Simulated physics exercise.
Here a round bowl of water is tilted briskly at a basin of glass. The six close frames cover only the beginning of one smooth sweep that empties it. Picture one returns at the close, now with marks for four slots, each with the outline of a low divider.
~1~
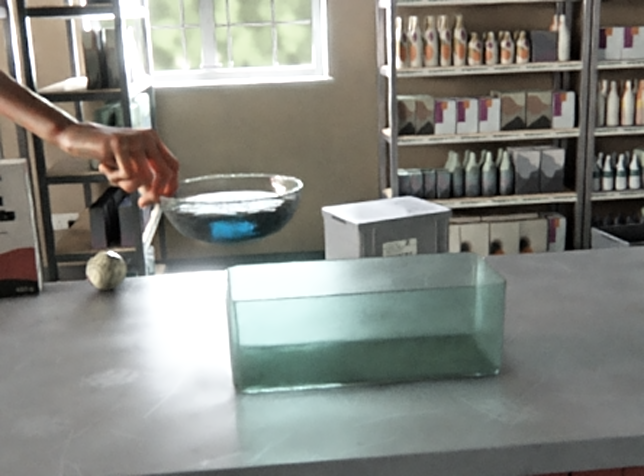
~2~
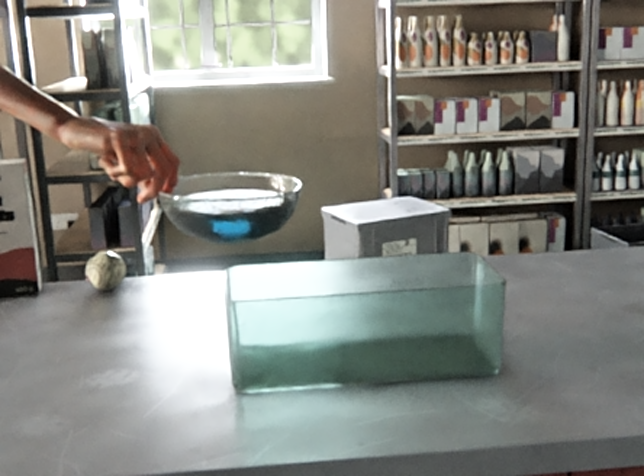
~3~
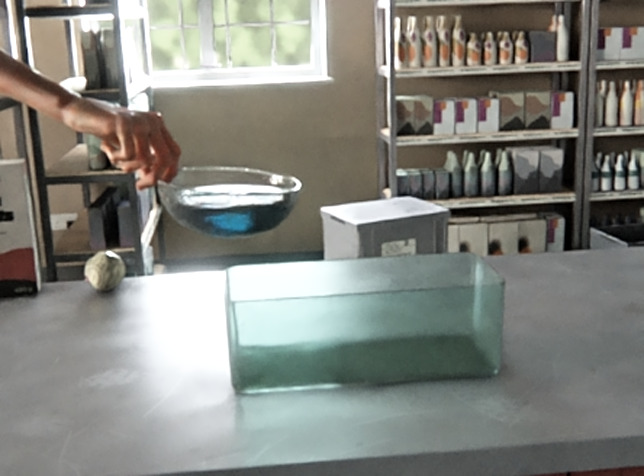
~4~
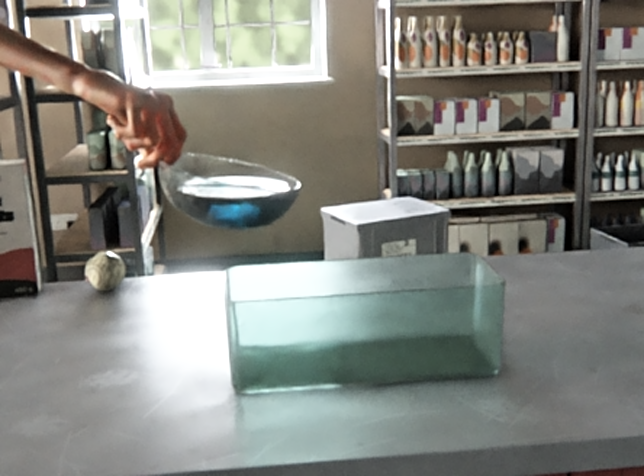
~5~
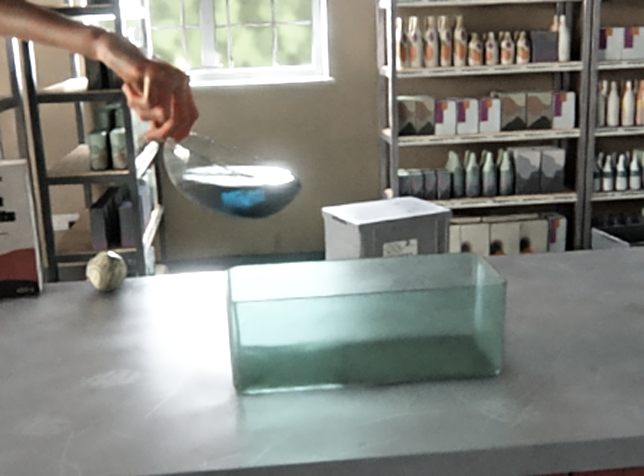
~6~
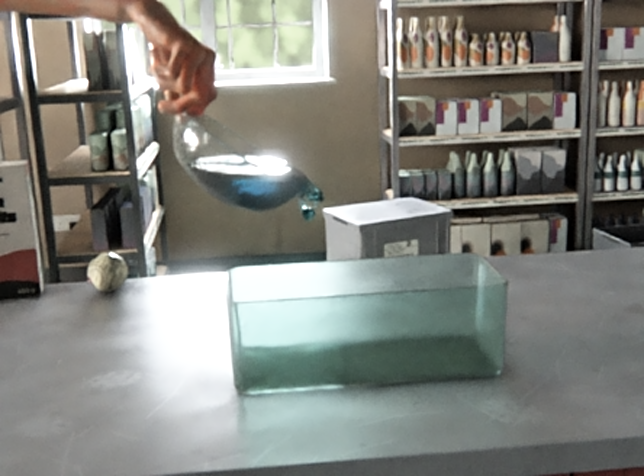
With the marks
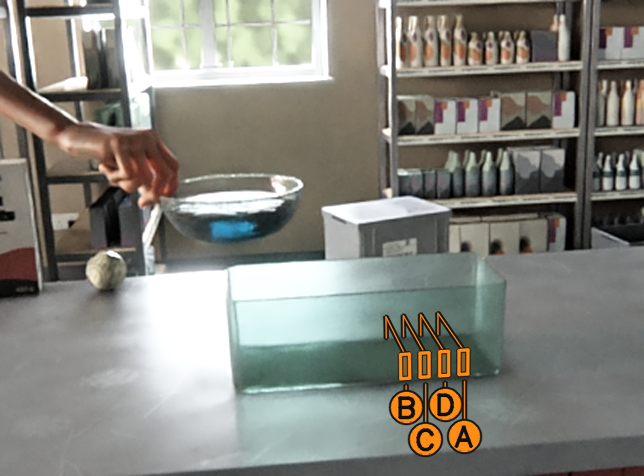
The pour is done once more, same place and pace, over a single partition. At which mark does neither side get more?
B.
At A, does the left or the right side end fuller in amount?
More ends on the left.
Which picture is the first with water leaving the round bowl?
Picture 5.
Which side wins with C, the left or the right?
The left side.
On the marked copy, A at (464, 380); B at (406, 385); C at (425, 383); D at (445, 382).
With A, about 81 % ends left of the wall and 18 % right of it.
With B, about 51 % ends left of the wall and 48 % right of it.
With C, about 85 % ends left of the wall and 15 % right of it.
With D, about 84 % ends left of the wall and 14 % right of it.
